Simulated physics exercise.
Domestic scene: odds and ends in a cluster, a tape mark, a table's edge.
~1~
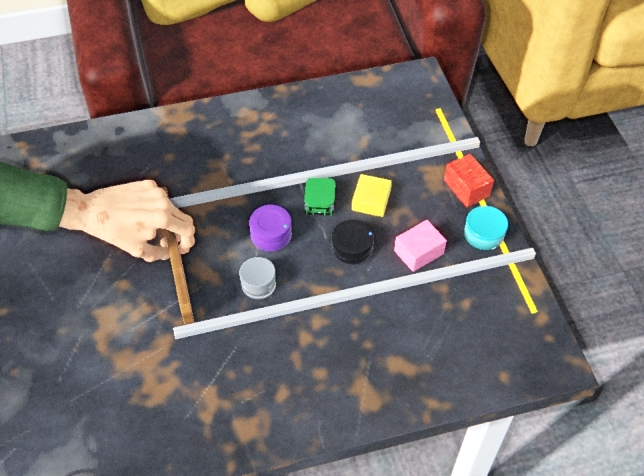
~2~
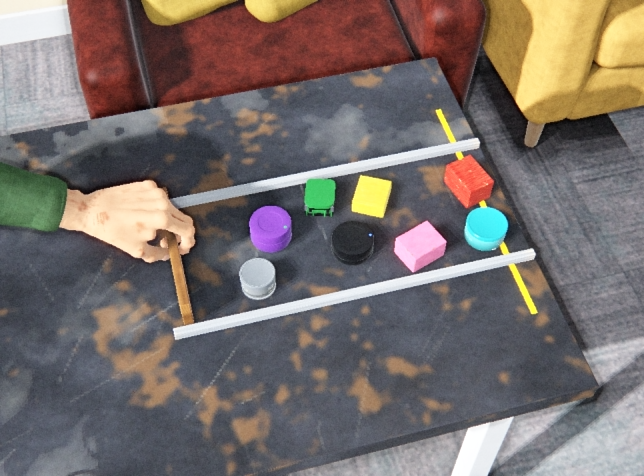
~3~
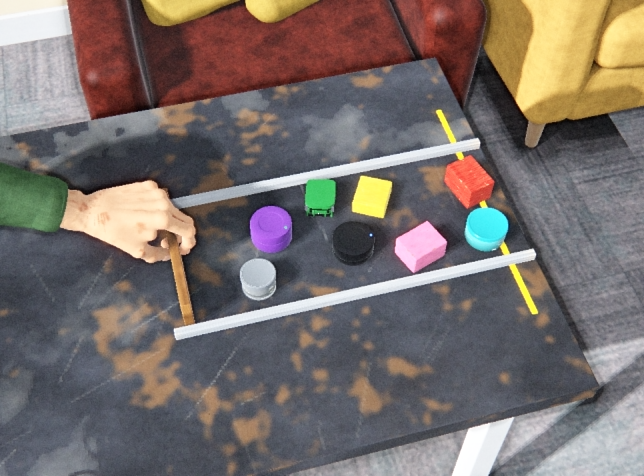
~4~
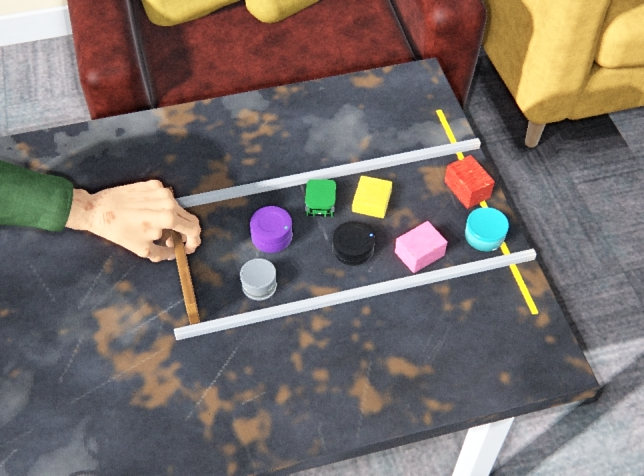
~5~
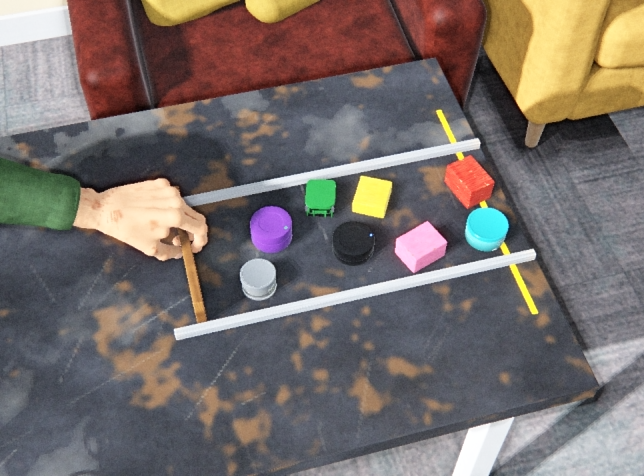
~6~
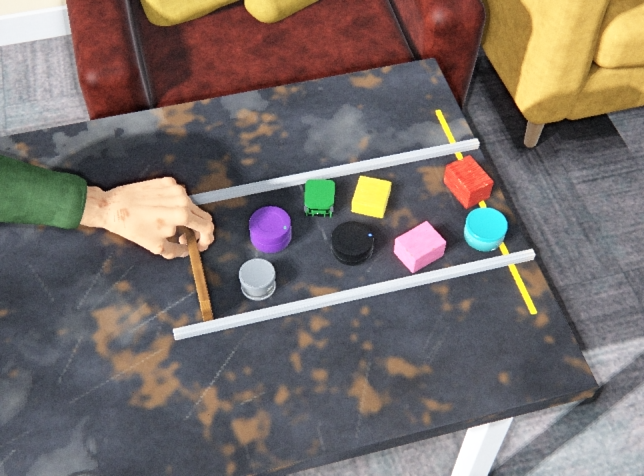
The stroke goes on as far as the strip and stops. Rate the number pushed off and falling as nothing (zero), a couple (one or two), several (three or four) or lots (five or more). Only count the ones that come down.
It is lots.
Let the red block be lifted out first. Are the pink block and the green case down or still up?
Looking at the two, the pink block ends up below and the green case stays up top.
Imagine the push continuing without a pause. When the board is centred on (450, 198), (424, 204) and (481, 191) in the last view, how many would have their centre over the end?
2, 1 and 5.
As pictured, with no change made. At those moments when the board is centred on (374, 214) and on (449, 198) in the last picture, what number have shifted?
Counts: 6, 8.
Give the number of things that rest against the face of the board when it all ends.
The count in contact is 3.
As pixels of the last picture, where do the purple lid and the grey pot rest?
Final positions - purple lid around (496, 181), grey pot around (512, 222).
Soon after, none off yet; red block at rest near (468, 182); turquoise tub at rest near (485, 229); pink block at rest near (420, 247).
Then, none off yet; red block at rest near (468, 182); turquoise tub moving near (492, 228); pink block moved about its own width near (460, 249).
At rest, the number that fall off is five or more; fallen, black lid, yellow block, pink block, turquoise tub and red block.
